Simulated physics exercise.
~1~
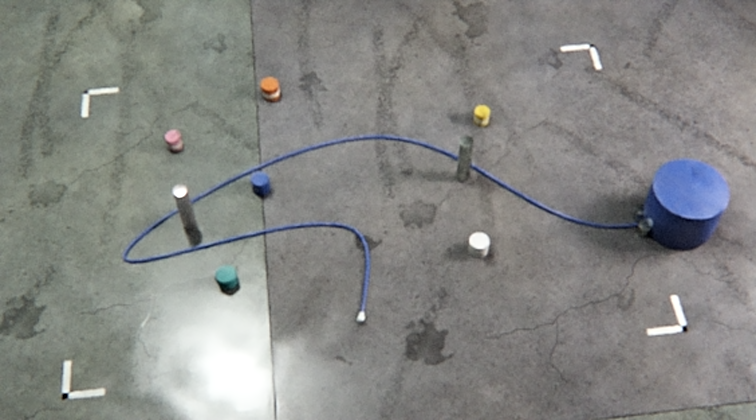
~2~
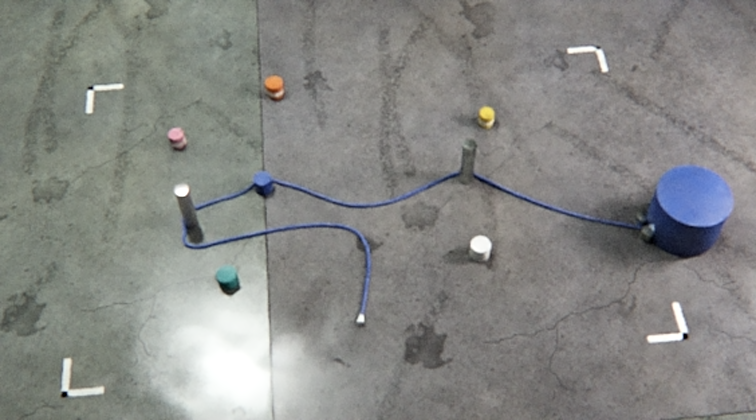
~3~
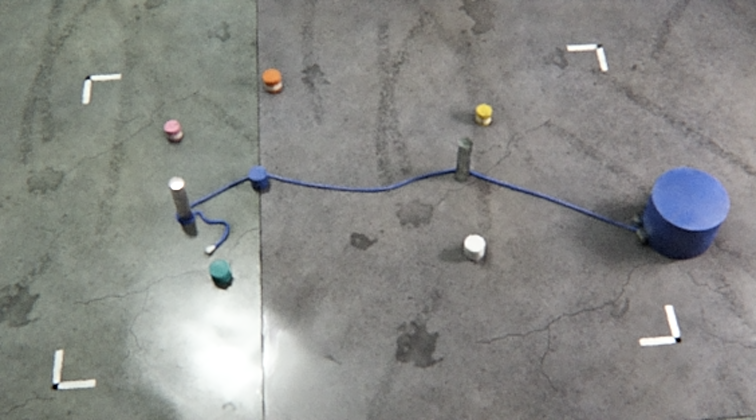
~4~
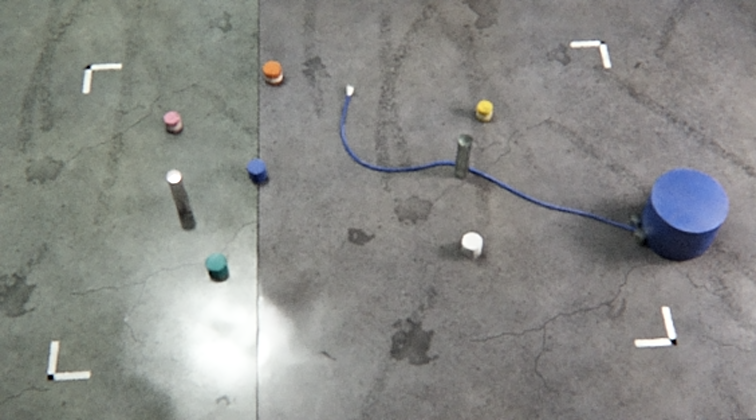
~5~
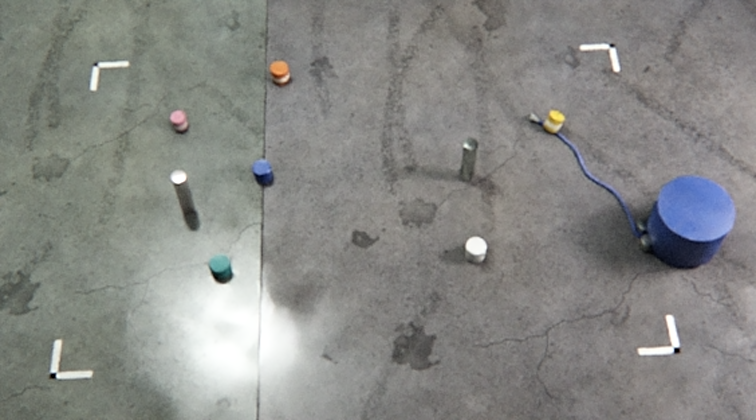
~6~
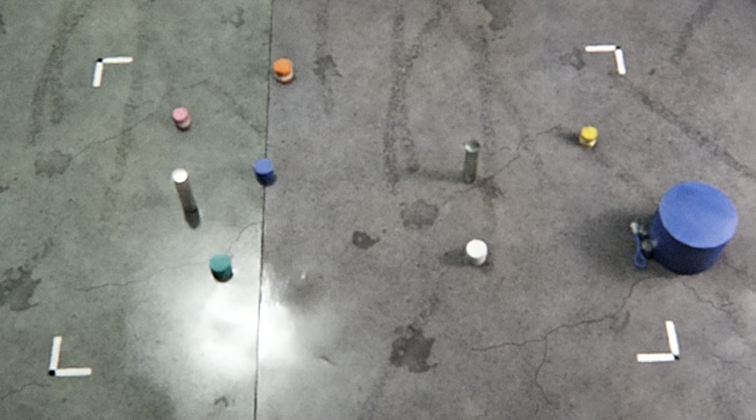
At the start, a long blue cable runs from a large blue drum on the right, past two upright posts on a grey floor, looping around the left one to a loose end near the middle. Small coloured containers stand scattered about. The cable draws in, pulling tight against the blue tub and the posts, and its free end slips around the left post. It then trails only past the right post, its tip swinging upward. Next it catches the yellow canister, shifting it right. Finally, only a short piece hangs beside the drum, with the yellow canister displaced.
